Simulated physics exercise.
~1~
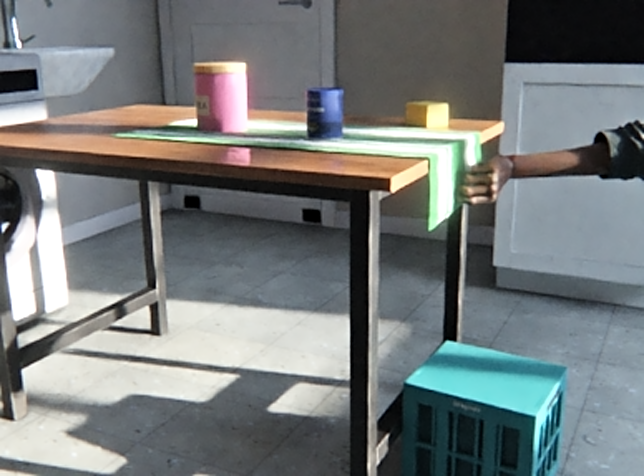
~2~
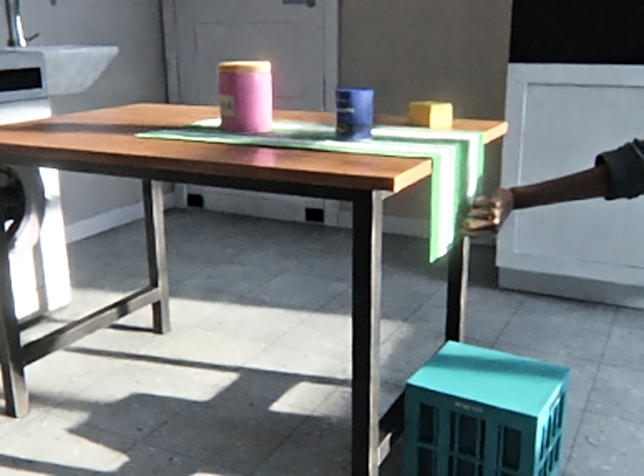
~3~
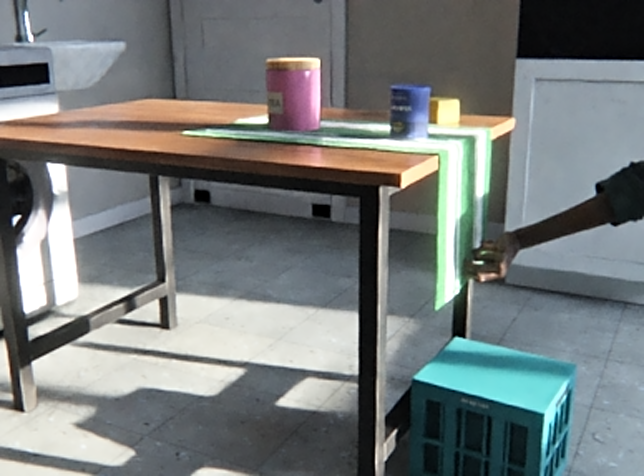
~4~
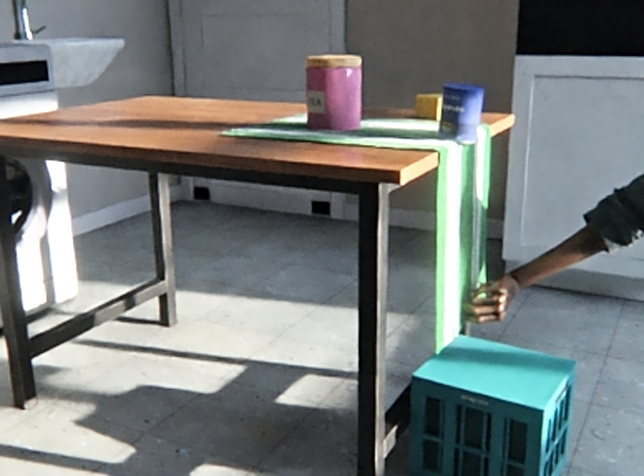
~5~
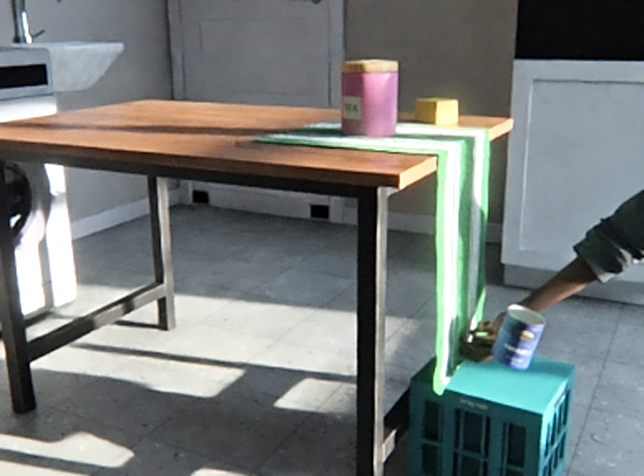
A hand pulls a green cloth down to a turquoise crate, and the blue tin falls.
